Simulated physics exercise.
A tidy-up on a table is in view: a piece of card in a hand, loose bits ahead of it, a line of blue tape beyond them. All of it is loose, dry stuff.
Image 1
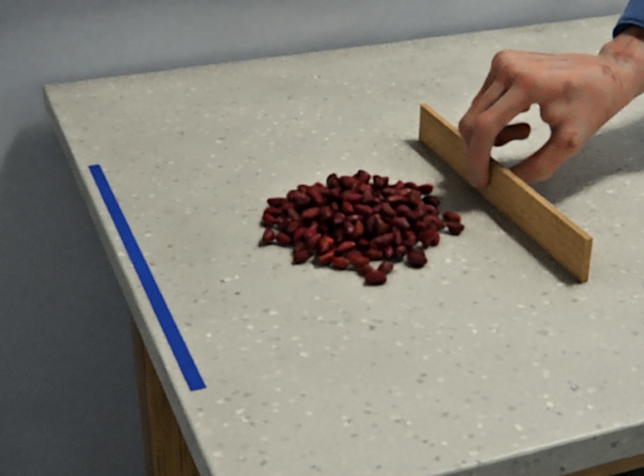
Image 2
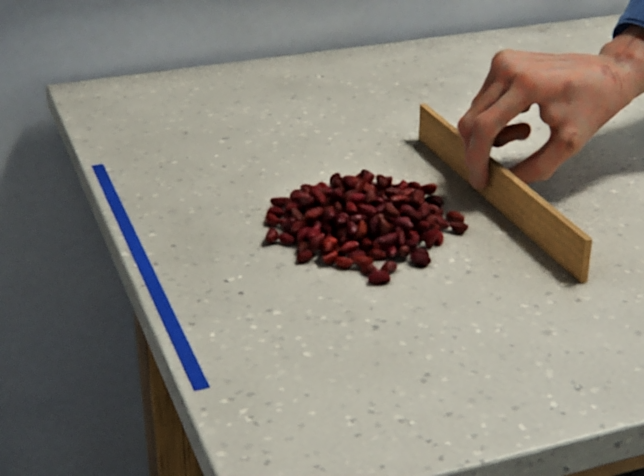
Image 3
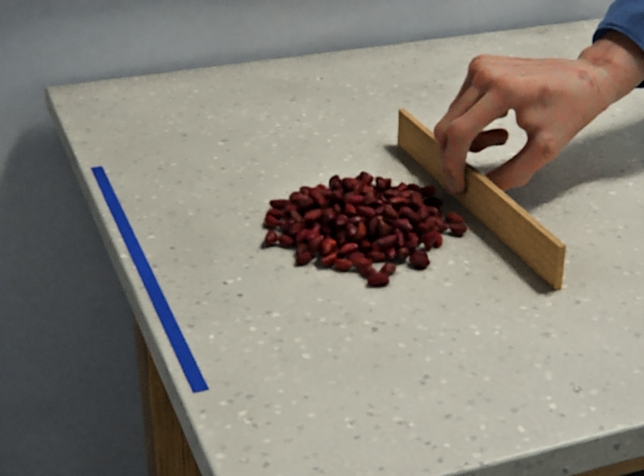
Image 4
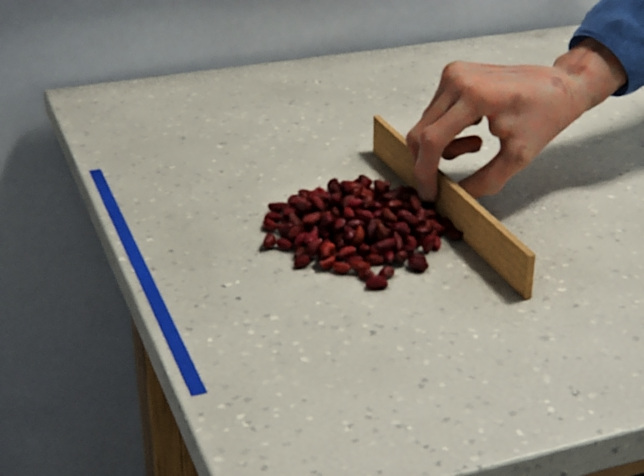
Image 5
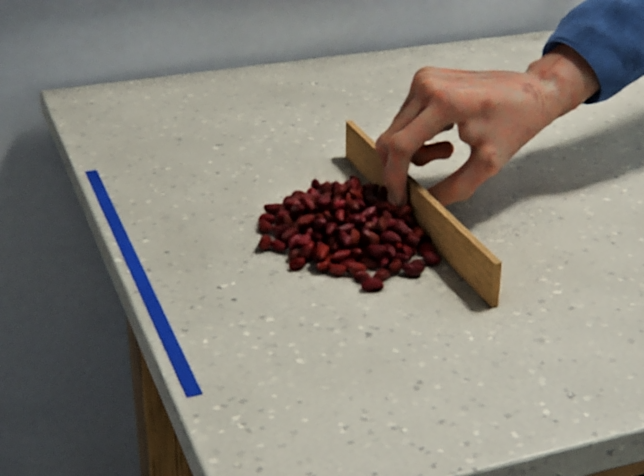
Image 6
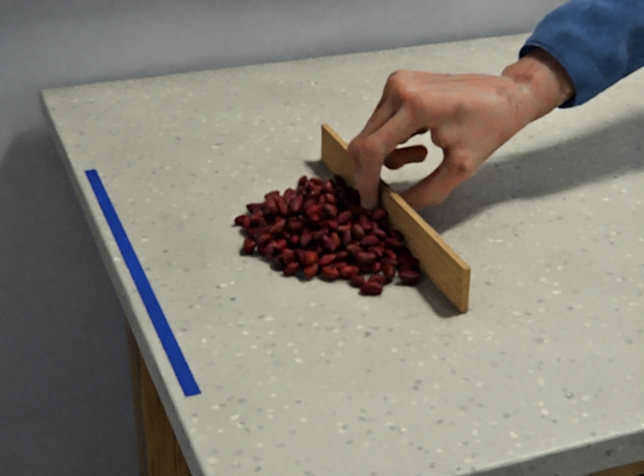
A hand sliding an upright strip of card leftward across a speckled table, meeting a heap of dark red beans and pushing it left.
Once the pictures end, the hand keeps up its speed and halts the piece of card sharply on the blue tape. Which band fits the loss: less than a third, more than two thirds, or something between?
Expected result: The larger part, beyond two thirds.
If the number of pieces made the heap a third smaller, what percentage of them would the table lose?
Result: Near 100 %.
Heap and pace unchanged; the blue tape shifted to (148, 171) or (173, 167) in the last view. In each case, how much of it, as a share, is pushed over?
Case one: Around 40 percent; case two: 20 percent.
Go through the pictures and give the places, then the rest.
In the first picture, piece of card near (573, 246), at rest; blue tape near (98, 174), right by the edge; edge at (121, 267); the heap near (364, 215), kidney beans.
In the second picture, piece of card near (572, 247).
In the third picture, piece of card near (547, 254); the heap near (366, 217).
In the fourth picture, piece of card near (517, 263).
In the fifth picture, piece of card near (484, 270); the heap near (354, 223), near a third pushed along.
In the sixth picture, piece of card near (454, 276); blue tape near (94, 179); edge at (117, 272); the heap near (329, 227), all but a few pushed along.
Shortly afterwards, piece of card still moving, near (256, 207); heap all on the table, its front near (126, 266).
Next, piece of card stopped at the blue tape; heap the bulk over the edge.
Some moments later, piece of card stopped at the blue tape; heap all but a few over the edge.
In the end, piece of card stopped at the blue tape; heap all but a few over the edge.
